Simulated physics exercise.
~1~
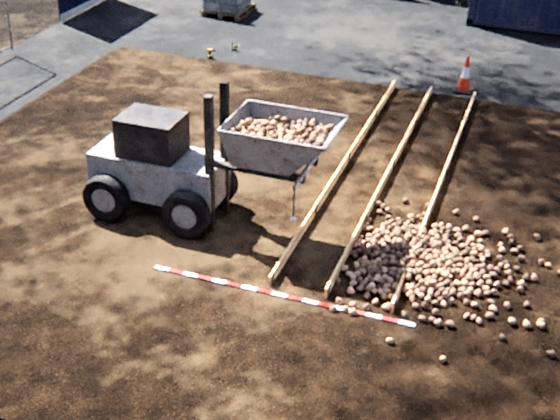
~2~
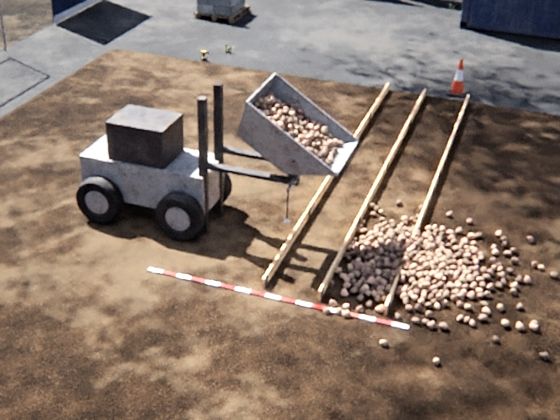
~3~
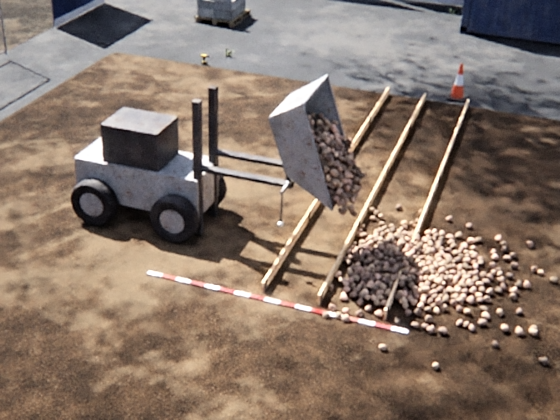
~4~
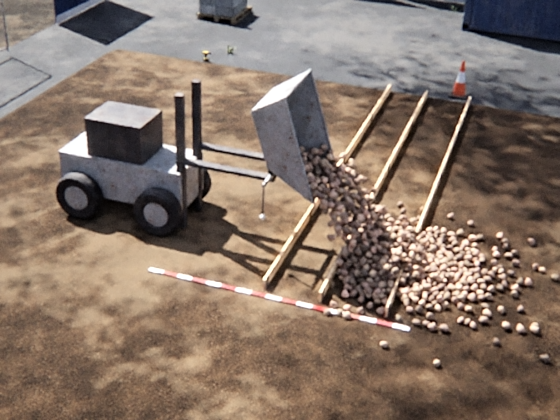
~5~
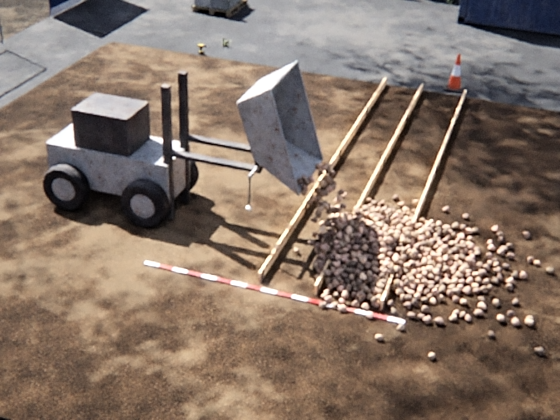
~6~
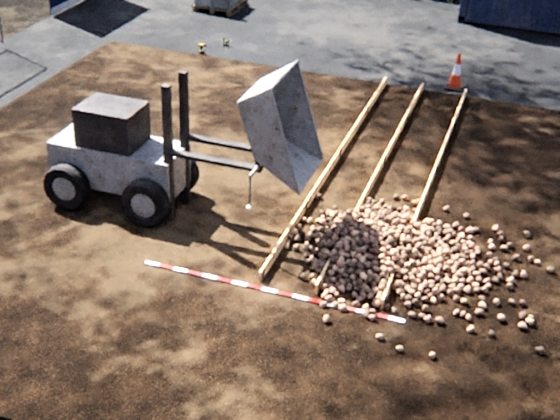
A small grey four-wheeled loader with a dark block on top stands at the left of a sunlit brown dirt yard, seen from above, holding a pale skip of round tan stones. To the right, three wooden planks lie beside a loose heap of similar stones, with a red and white staff in front and an orange cone behind. The skip tips steeply to the right, and the stones slide out in a stream as the machine backs left. They spread over the planks' lower ends and join the heap, leaving the skip empty, still tilted and motionless.
